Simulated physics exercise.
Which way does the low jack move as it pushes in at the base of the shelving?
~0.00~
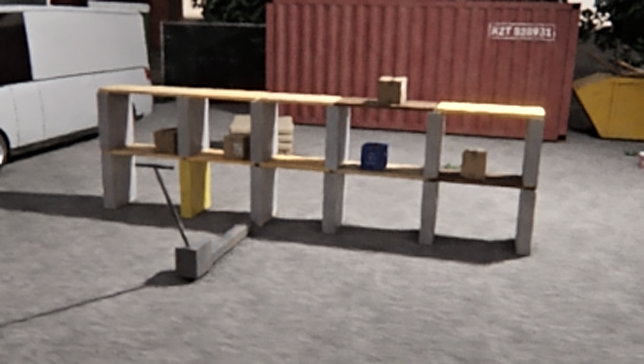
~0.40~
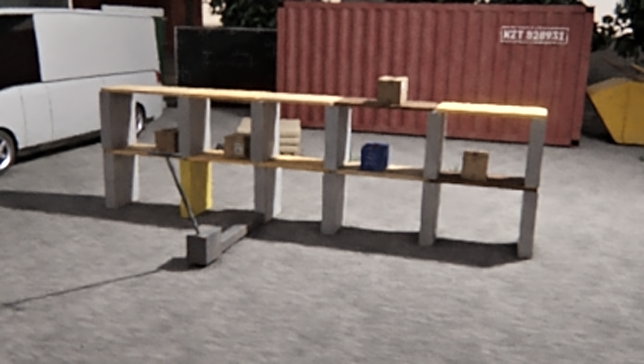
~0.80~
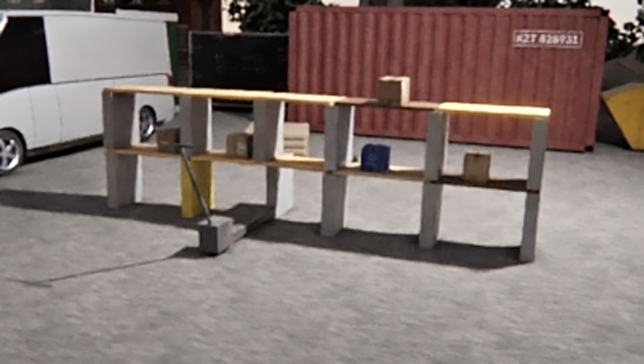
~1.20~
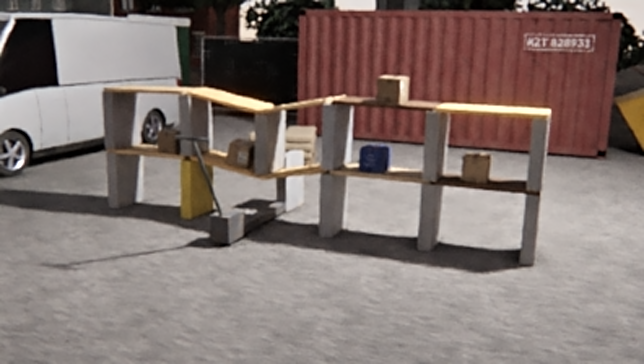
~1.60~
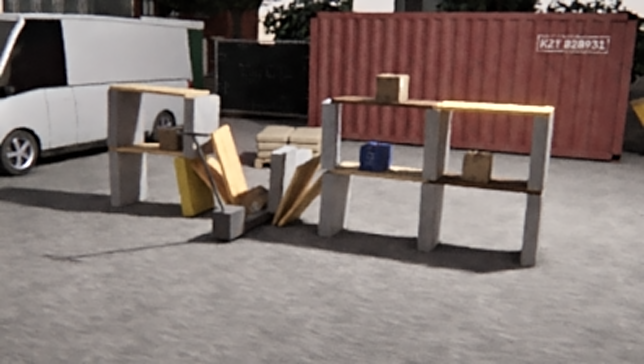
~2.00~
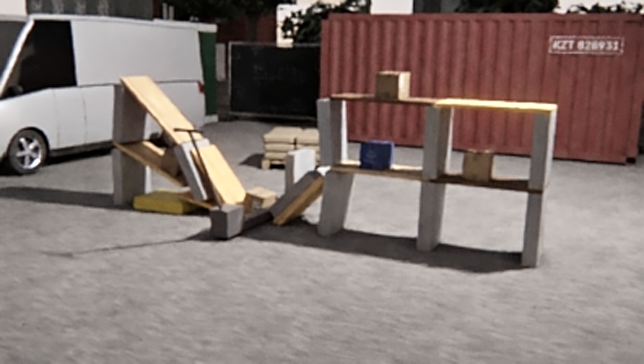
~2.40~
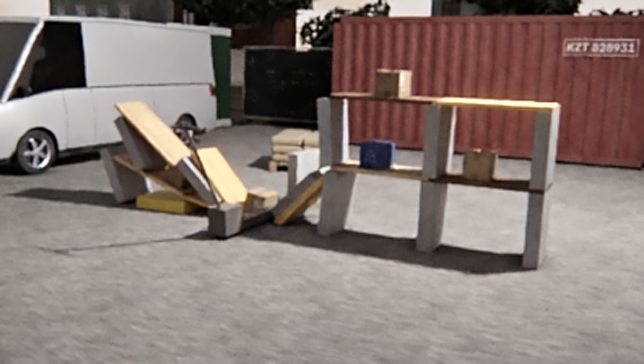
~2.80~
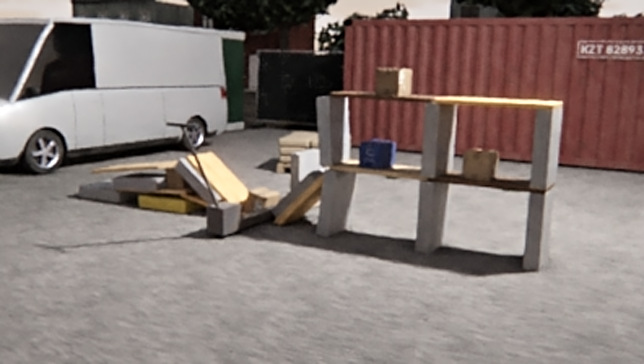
It moves to the right as the viewer sees it, going in under the shelving before it comes to a stop.
